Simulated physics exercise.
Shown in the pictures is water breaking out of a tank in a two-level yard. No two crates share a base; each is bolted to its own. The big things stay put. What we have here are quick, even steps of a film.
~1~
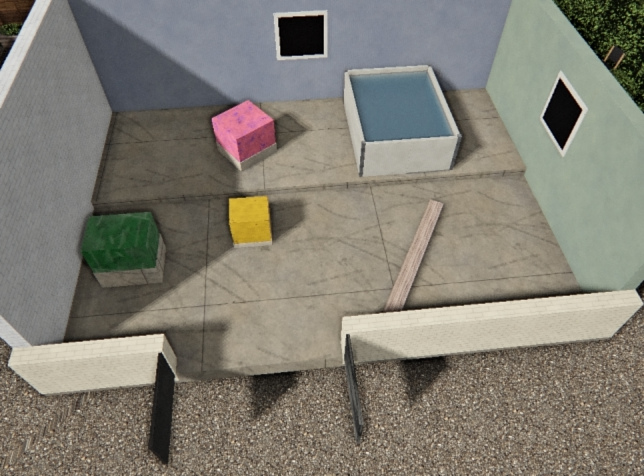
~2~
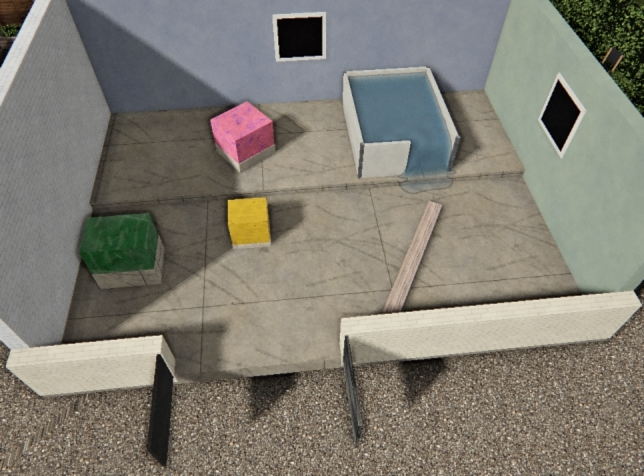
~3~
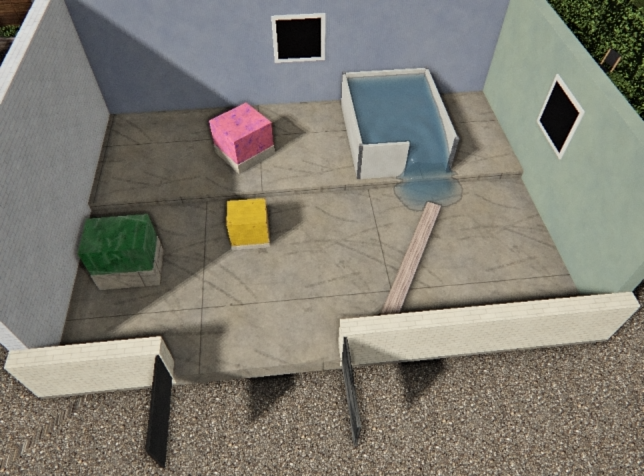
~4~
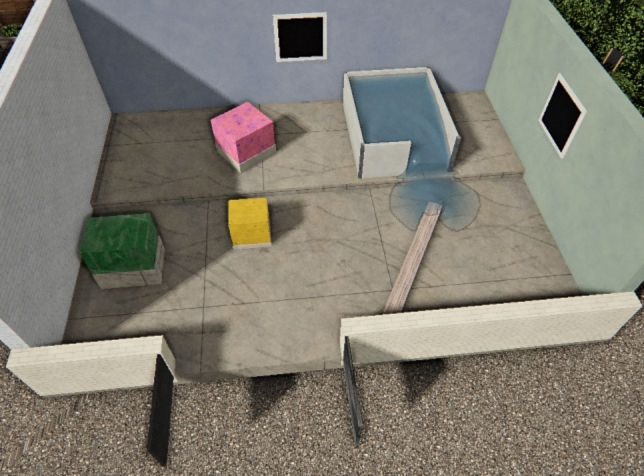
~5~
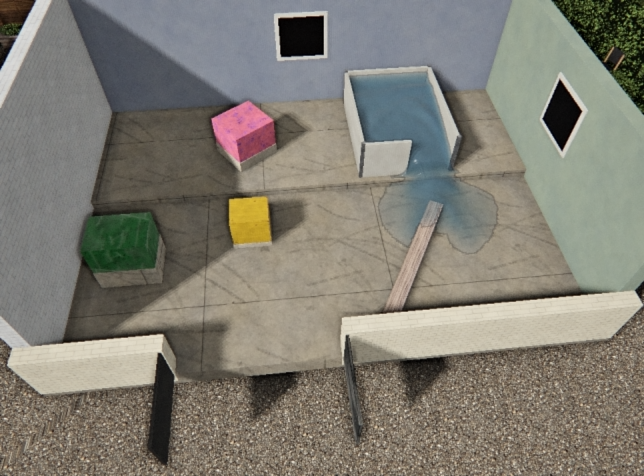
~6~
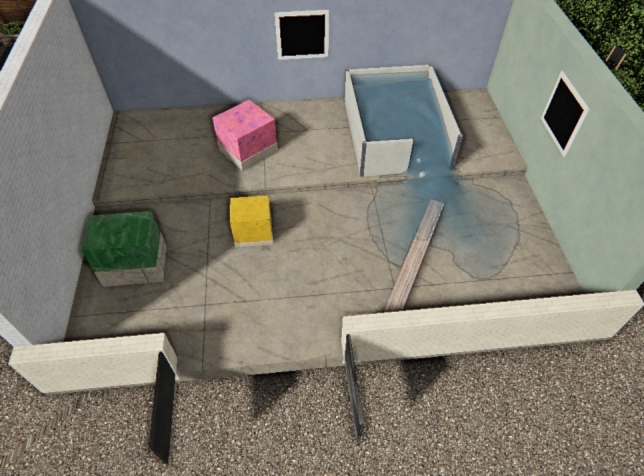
A walled yard on two levels held a tank of still water, then a gap opened at its front and water poured out, dropped to the lower floor and spread around a plank.
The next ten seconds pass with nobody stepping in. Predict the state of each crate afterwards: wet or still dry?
Result: The yellow crate is left alone by the water; the green crate is left alone by the water; the pink crate is left alone by the water.
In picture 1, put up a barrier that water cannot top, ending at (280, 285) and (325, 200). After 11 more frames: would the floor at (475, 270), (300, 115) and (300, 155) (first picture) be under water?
As listed: Wet, dry, no water.
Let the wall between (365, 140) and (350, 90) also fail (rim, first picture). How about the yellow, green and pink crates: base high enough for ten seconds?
I'd expect the yellow crate goes wet, the green crate remains untouched, and the pink crate goes wet.
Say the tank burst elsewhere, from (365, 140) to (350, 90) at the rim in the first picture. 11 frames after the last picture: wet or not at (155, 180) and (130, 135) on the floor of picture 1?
Inundated, then inundated.
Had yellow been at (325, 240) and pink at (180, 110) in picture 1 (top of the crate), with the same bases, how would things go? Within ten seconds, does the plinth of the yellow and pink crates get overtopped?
The yellow crate is flooded, the pink crate stays untouched.
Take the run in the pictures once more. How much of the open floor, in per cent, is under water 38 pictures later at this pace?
That's roughly 50 per cent.
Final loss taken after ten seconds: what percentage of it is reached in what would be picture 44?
Near 70 in a hundred.
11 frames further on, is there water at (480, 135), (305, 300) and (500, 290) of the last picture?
First spared, second inundated, third inundated.
A moment on, water covers 25 % of the floor; the yellow crate not reached, the green crate not reached, the pink crate not reached.
Next, water covers 30 % of the floor; the yellow crate not reached, the green crate not reached, the pink crate not reached.
Then, water covers 35 % of the floor; the yellow crate water round its plinth, the green crate not reached, the pink crate not reached.
Later, water covers 50 % of the floor; the yellow crate water round its plinth, the green crate water round its plinth, the pink crate not reached.
In the end, water covers 60 % of the floor; the yellow crate stayed above the water, the green crate stayed above the water, the pink crate stayed above the water.
